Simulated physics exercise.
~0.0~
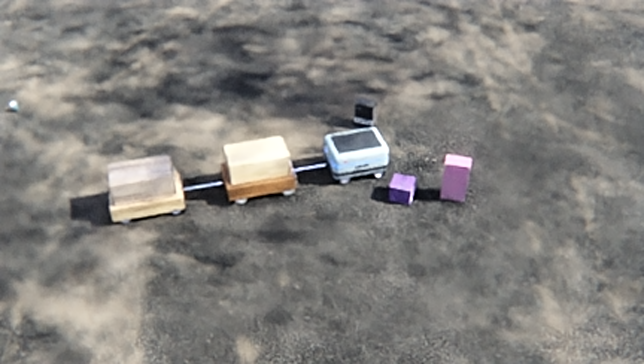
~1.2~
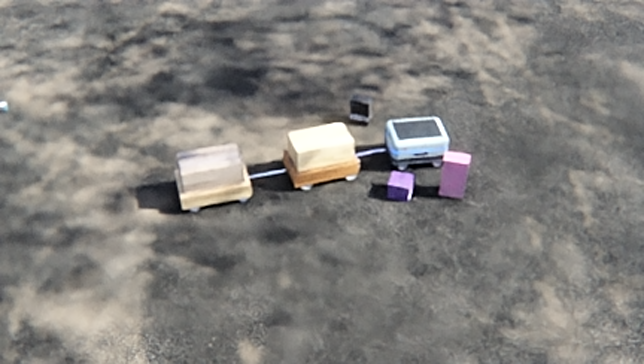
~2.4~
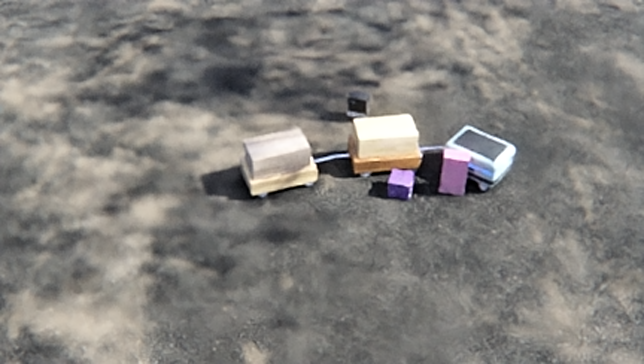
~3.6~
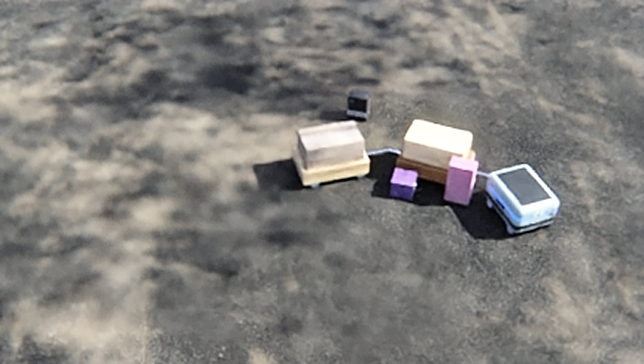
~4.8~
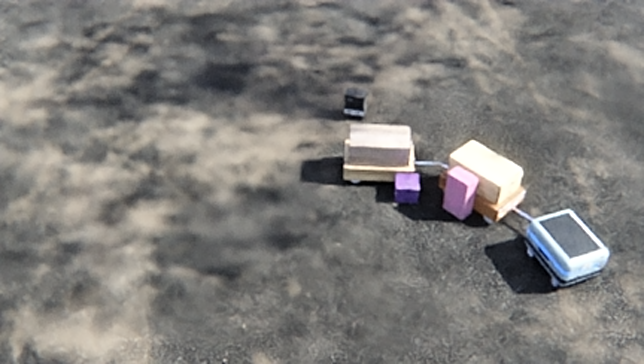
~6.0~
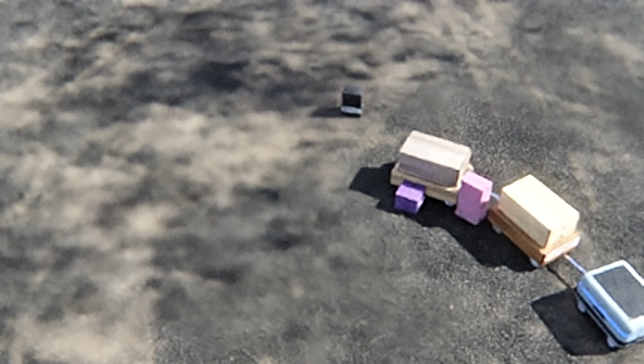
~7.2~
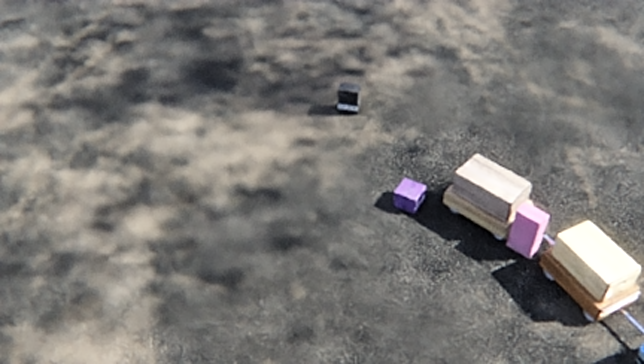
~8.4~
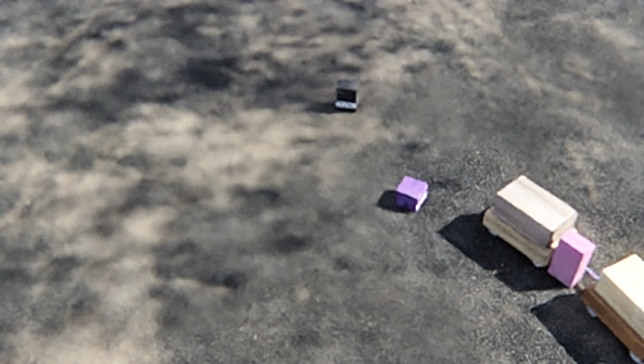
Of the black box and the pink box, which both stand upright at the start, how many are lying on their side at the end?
None of them are. The pink box is pushed along but stays upright, and the black box stays standing where it was.
